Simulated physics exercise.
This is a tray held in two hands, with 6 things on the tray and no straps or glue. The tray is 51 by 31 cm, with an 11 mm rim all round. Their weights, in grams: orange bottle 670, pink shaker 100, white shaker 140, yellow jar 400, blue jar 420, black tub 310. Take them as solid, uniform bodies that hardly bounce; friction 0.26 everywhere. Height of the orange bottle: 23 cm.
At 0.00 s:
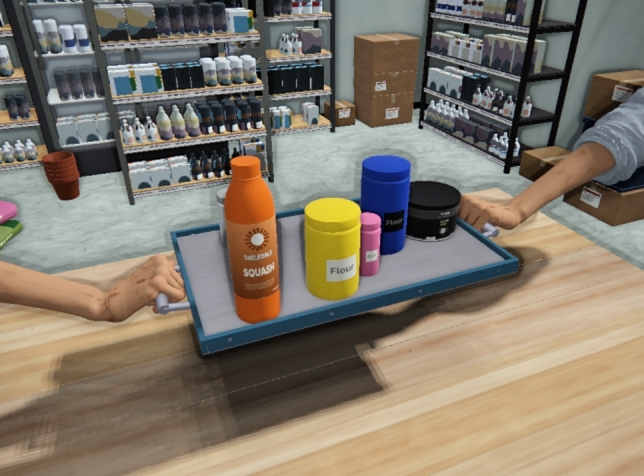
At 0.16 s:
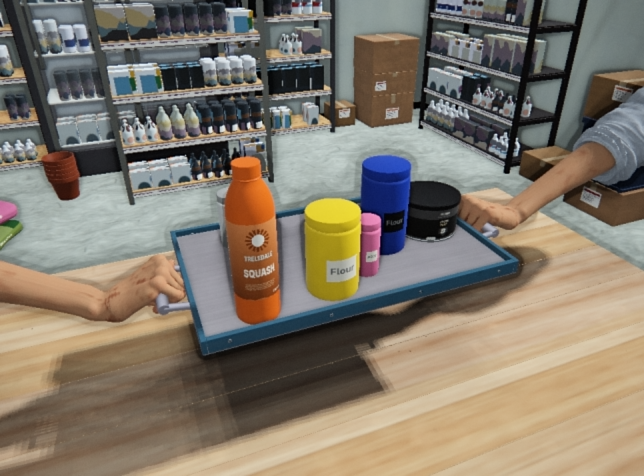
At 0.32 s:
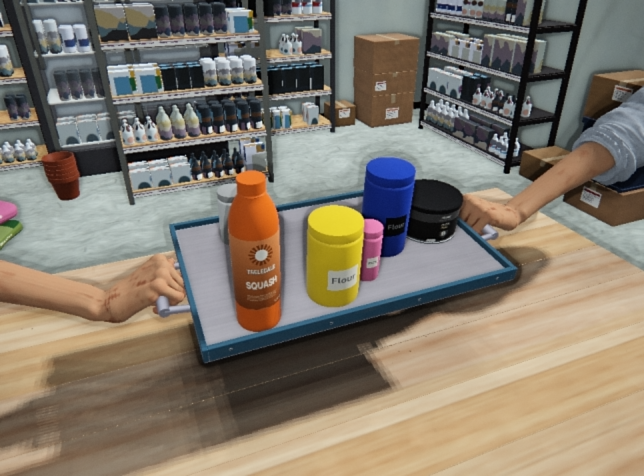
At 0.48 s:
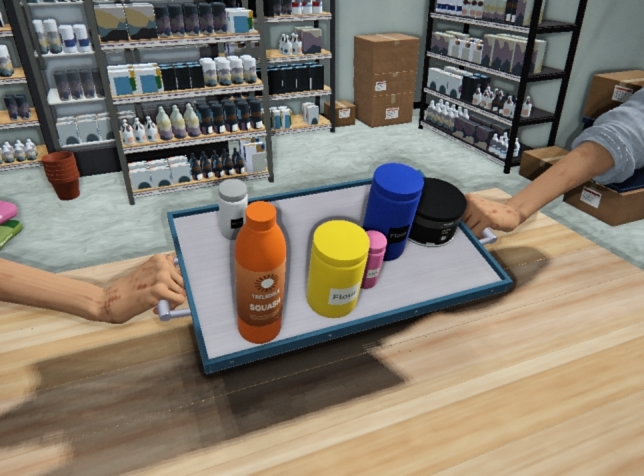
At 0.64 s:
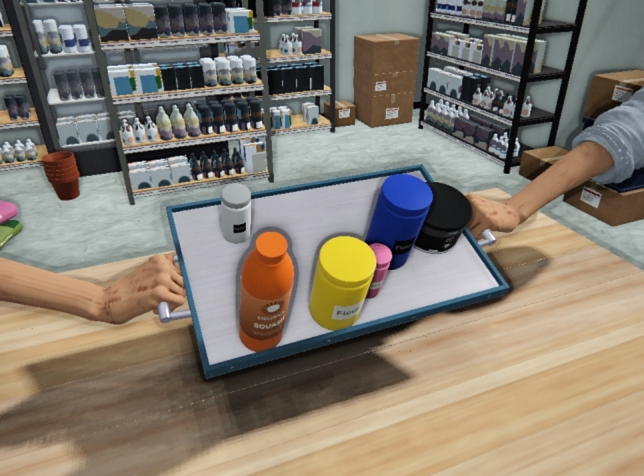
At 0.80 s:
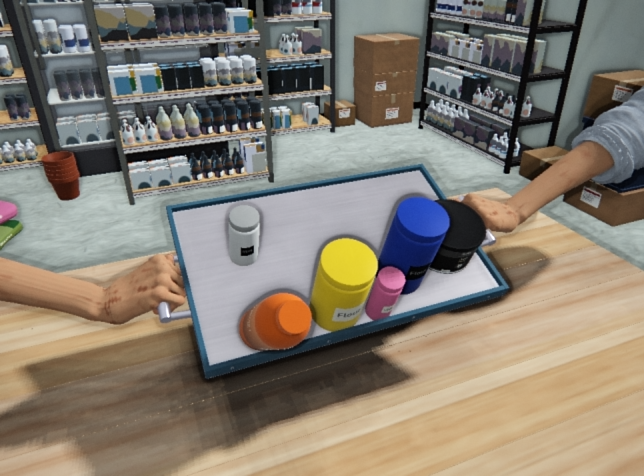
Orange bottle toppling toward the viewer as two hands tilt a blue-rimmed tray of jars and shakers, the blue jar sliding nearer.
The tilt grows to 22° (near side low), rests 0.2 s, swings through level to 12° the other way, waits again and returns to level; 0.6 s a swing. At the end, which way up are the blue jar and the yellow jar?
The blue jar topples; the yellow jar keeps standing.
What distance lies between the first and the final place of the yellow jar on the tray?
Some 2 cm.
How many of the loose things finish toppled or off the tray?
4 of them.
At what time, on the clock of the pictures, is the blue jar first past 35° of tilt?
At about 1.0 s.
After 1.00 s, tilt 20°, near edge down; pink shaker now off the tray; blue jar tipped 28° from how it sat near (432, 275); yellow jar slid 2 cm near (341, 284).
After 1.20 s, tilt 5°, near edge down; white shaker and blue jar now off the tray; yellow jar slid 2 cm near (338, 262); black tub slid 11 cm.
After 1.60 s, tilt 12°, far edge down; yellow jar slid 2 cm near (333, 236); black tub slid 11 cm.
At rest (2.8 s), off the tray and tipped over, orange bottle, pink shaker, white shaker and blue jar; not toppled but over 5 cm from the start, black tub; the last one in place, give or take 5 cm. In the last view, blue jar near (492, 468), yellow jar near (337, 254).
